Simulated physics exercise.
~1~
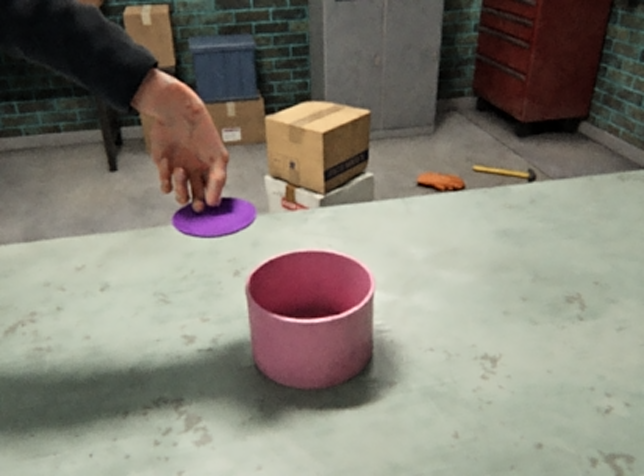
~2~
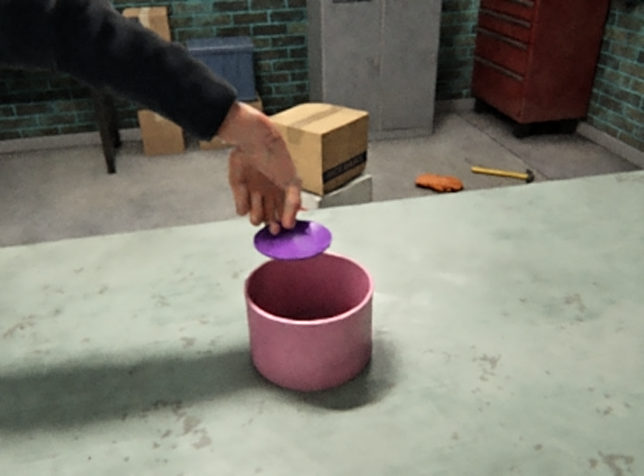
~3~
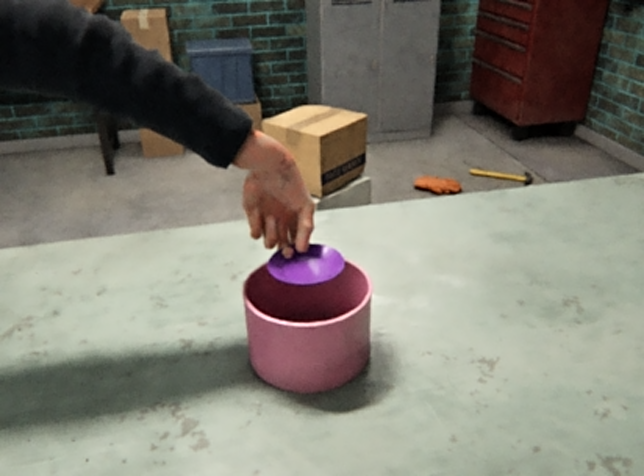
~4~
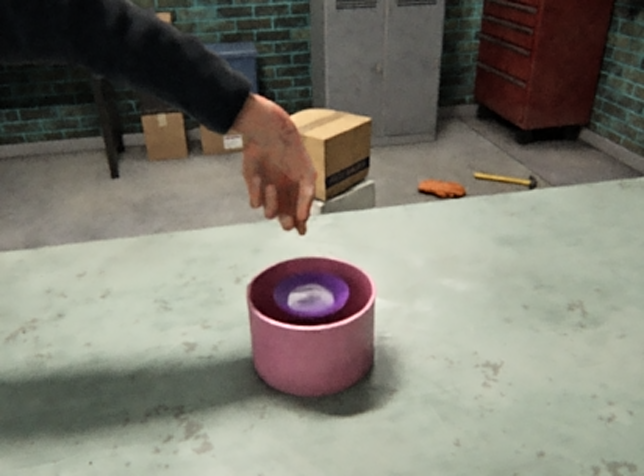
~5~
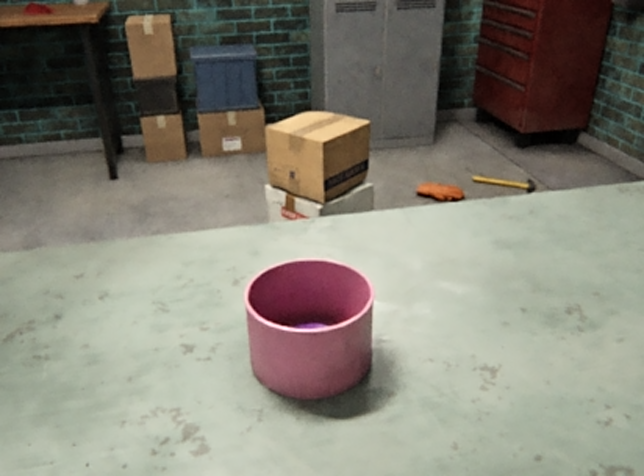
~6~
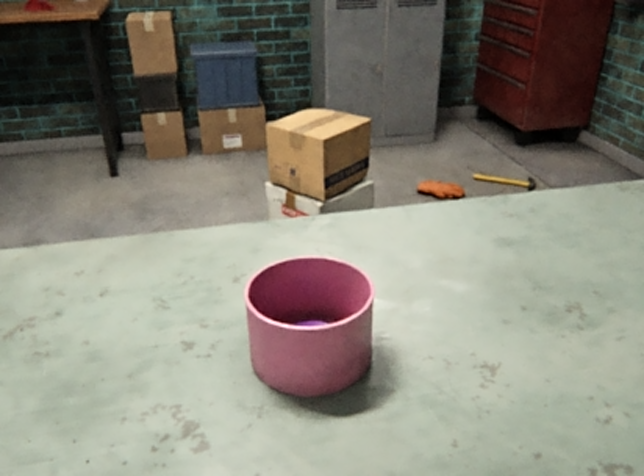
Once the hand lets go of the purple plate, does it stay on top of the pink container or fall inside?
The purple plate falls inside. It drops below the rim and comes to rest down in the pink container.
